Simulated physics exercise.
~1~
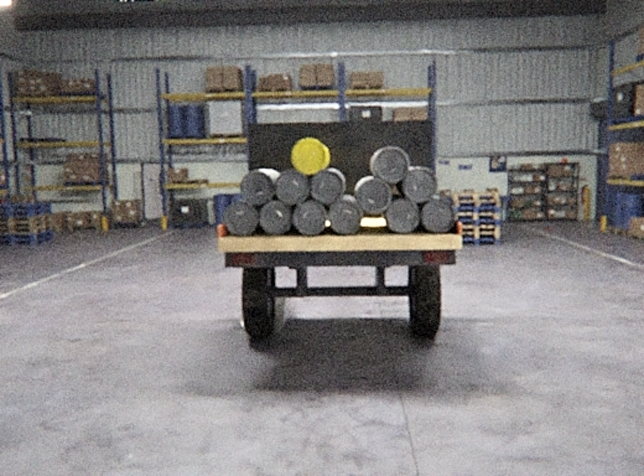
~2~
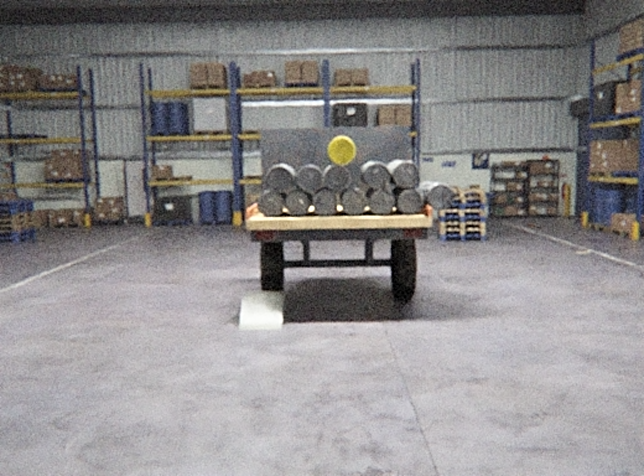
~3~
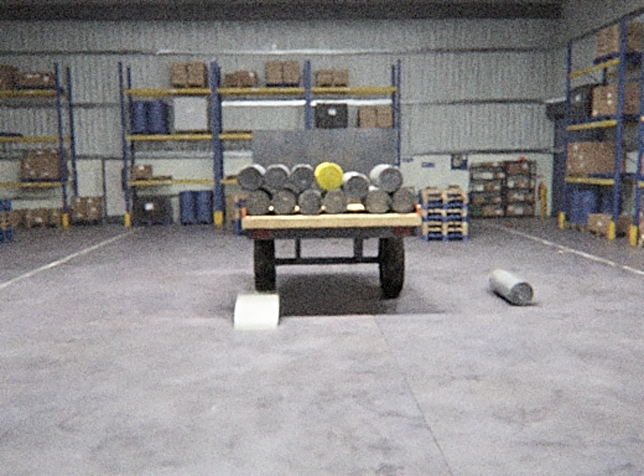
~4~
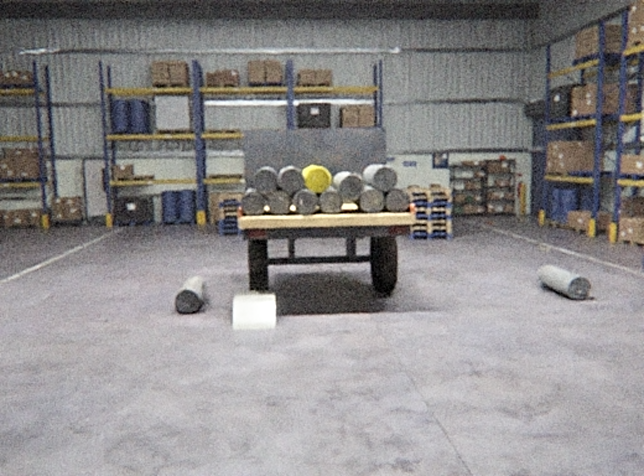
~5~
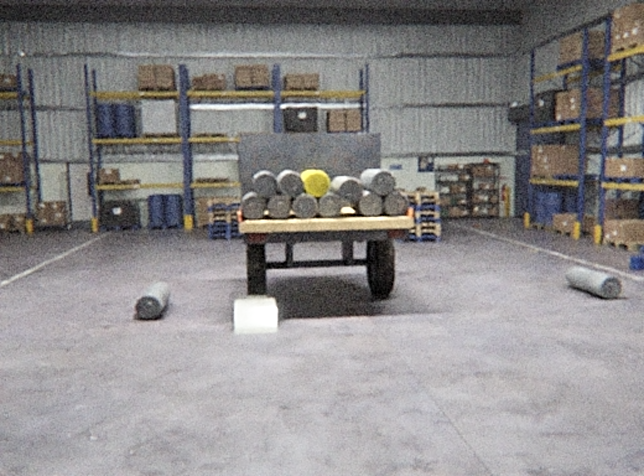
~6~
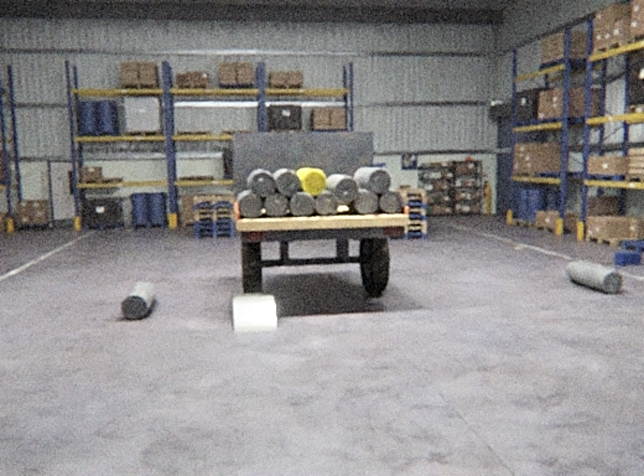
A flat trailer with a pale wooden deck stands in a warehouse, seen from behind, loaded with stacked grey cylinders and a single yellow one on top, their round ends facing us. Blue and orange racks of boxes line the walls. As the trailer creeps forward and its left wheel comes down off a pale hump, the yellow cylinder rolls right and a grey one slips over the right edge. The yellow one drops into the upper row, while the fallen cylinder rolls away across the floor. Another grey one appears on the floor at left. The view drifts sideways as the load settles, yellow still aboard, two grey cylinders on the ground.
